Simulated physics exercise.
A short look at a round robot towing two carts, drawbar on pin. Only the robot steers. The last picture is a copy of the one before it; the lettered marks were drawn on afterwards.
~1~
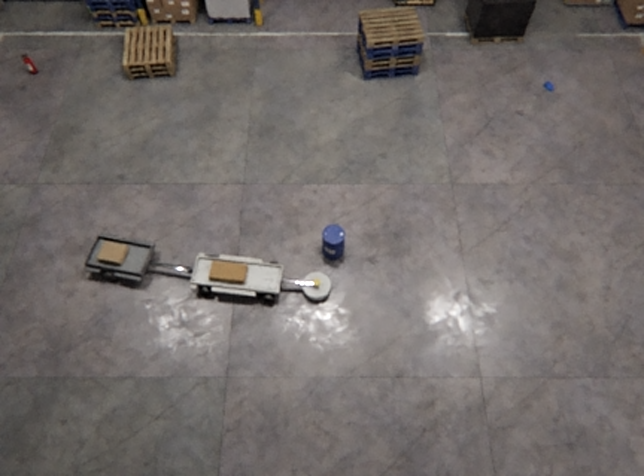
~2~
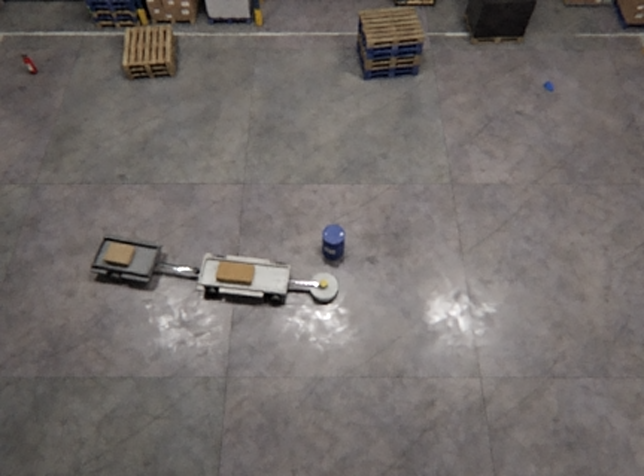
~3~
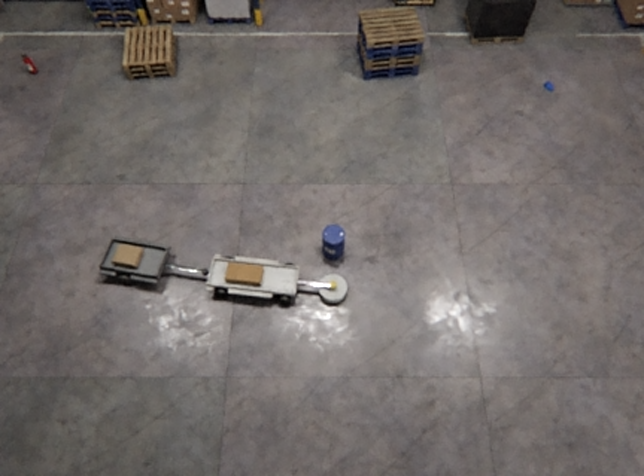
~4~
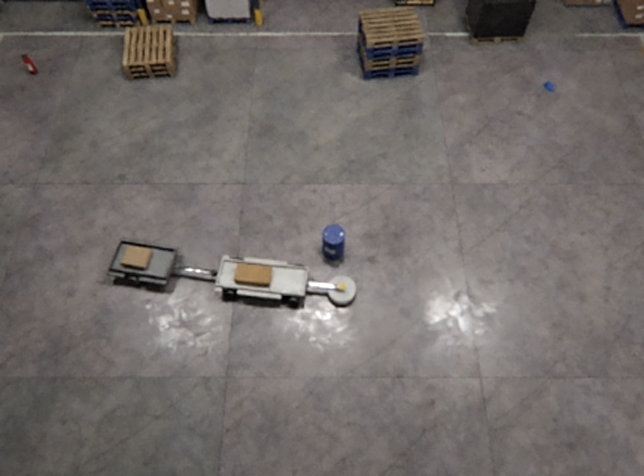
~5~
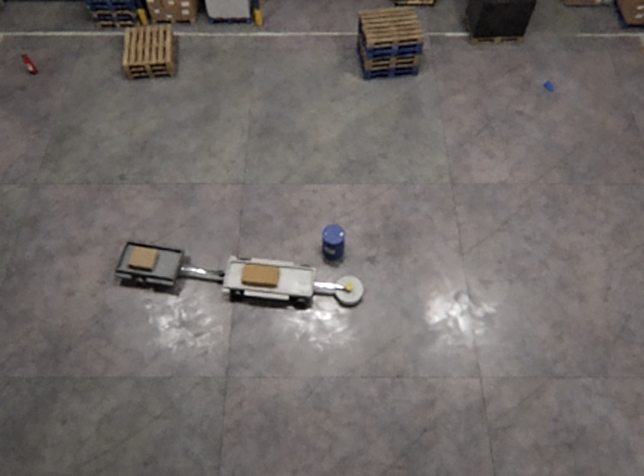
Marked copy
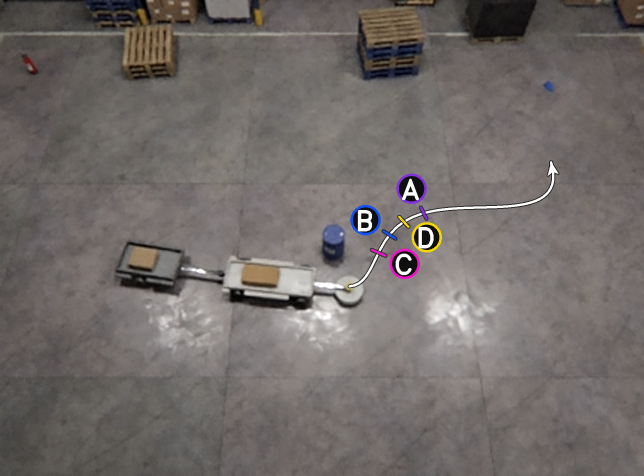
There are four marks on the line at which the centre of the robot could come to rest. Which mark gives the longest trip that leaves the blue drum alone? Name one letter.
The farthest safe stop is C.
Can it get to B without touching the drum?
No.
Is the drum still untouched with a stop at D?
No.
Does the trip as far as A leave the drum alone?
No.
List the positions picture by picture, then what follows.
Robot (317, 285); white cart (237, 275); grey cart (120, 256), in the first picture.
Robot (324, 286); white cart (245, 275); grey cart (126, 257); blue drum (333, 251), in the second picture.
Robot (333, 288); white cart (254, 276); grey cart (135, 259); blue drum (333, 251), in the third picture.
Robot (342, 289); white cart (263, 277); grey cart (143, 260); blue drum (333, 251), in the fourth picture.
Robot (349, 290); white cart (270, 278); grey cart (150, 261); blue drum (333, 251), in the fifth picture.
On the copy, A at (424, 213); B at (390, 235); C at (379, 253); D at (404, 222); the route from (349, 286) via (455, 208) to (551, 162).
On C. First, robot (364, 282), last cart (164, 263).
Then, robot (372, 269), last cart (175, 265).
Finally, robot (378, 256), last cart (186, 267); nothing has been touched.
By contrast, A is too far, the drum has been hit; B is too far, the drum has been hit; D is too far, the drum has been hit.
